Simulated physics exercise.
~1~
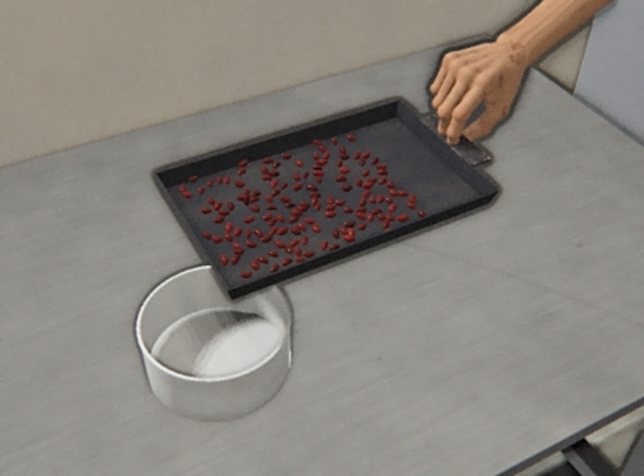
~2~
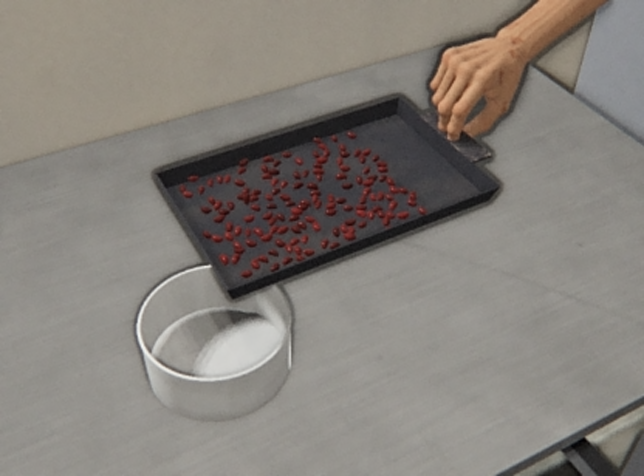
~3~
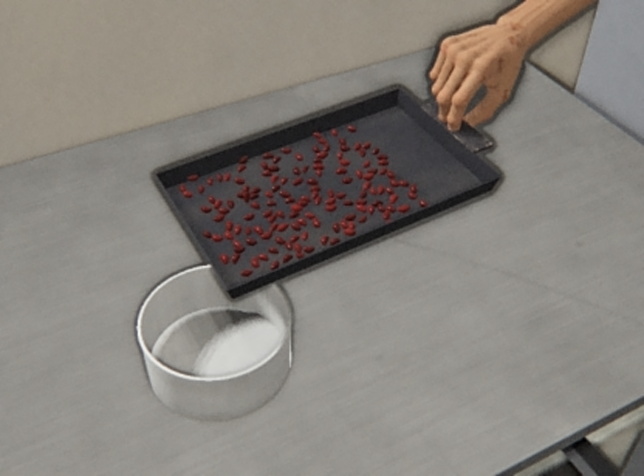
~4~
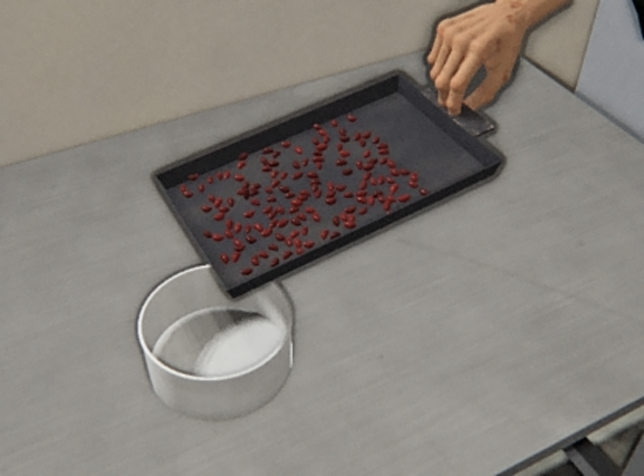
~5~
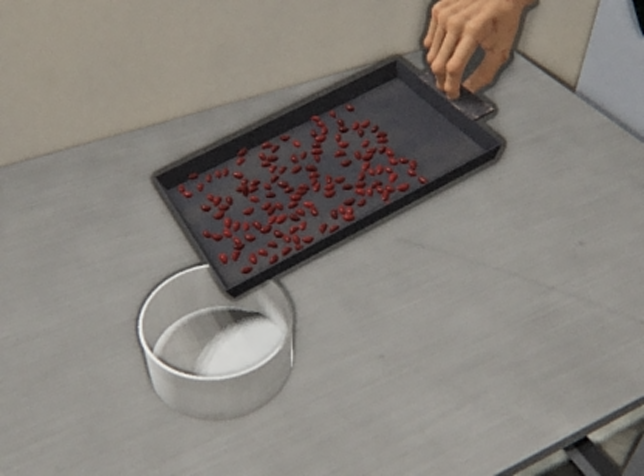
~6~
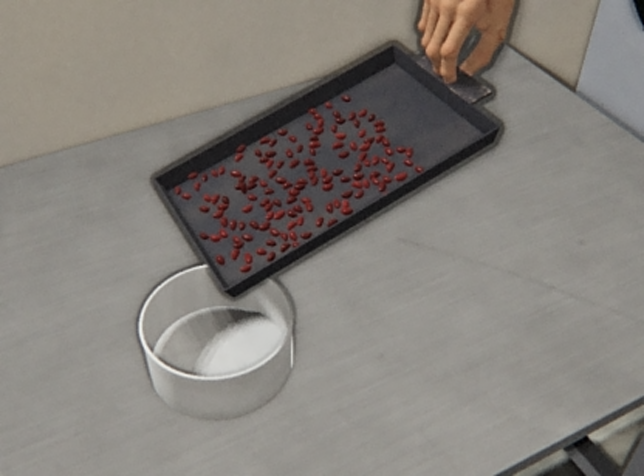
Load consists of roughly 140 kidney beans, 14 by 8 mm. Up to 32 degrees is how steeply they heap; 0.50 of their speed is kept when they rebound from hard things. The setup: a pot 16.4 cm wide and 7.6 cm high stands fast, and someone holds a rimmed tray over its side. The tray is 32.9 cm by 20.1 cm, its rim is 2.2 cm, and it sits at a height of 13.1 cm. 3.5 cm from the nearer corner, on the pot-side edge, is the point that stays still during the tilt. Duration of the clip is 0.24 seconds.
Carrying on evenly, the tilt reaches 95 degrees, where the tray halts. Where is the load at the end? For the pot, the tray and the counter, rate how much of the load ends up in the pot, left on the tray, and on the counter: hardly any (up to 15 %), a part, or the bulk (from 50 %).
Pot: A part; tray: Hardly any; counter: The bulk.
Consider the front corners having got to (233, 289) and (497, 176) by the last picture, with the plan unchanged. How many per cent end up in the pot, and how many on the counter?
Per cent by place - pot 75, counter 25.
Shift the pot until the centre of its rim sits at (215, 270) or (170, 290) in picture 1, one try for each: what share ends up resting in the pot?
55 % and 75 %.
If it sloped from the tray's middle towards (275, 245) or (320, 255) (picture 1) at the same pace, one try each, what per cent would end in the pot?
First try: Around 100 percent; second try: Around 85 percent.
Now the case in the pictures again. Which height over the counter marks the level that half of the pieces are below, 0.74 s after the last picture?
The halfway mark sits at about 12 cm.
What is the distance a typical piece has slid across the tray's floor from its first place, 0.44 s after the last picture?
11 cm.
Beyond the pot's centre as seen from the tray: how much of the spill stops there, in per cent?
That works out to about 80 percent.
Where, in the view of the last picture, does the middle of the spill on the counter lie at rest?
(142, 290), roughly.
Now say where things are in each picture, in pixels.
Tray tilt 0 degrees, front corners at (231, 284) and (491, 189); middle of the pieces at (305, 205); pot at (214, 319), in the first frame.
Tray tilt 1 degrees, front corners at (231, 284) and (492, 185); middle of the pieces at (305, 203), in the second frame.
Tray tilt 3 degrees, front corners at (230, 284) and (493, 175), lowest corner left back; middle of the pieces at (305, 199), in the third frame.
Tray tilt 7 degrees, front corners at (230, 284) and (494, 159), lowest corner left back; middle of the pieces at (305, 193), in the fourth frame.
Tray tilt 12 degrees, front corners at (229, 284) and (494, 143), lowest corner left back; middle of the pieces at (304, 187), in the fifth frame.
Tray tilt 16 degrees, front corners at (227, 284) and (492, 126), lowest corner left back; middle of the pieces at (302, 182); pot at (217, 317), in the sixth frame.
Then, 0.44 s after the last picture, tilt 53 degrees; the tray holds 100 %, the pot 0 %.
Then, 0.74 s after the last picture, tilt 79 degrees; the tray holds 70 %, the pot 5 %.
Then, 1.13 s after the last picture, tilt 95 degrees; the tray holds 10 %, the pot 30 %.
In the end, pot 40 %, tray 0 %, counter 60 %.
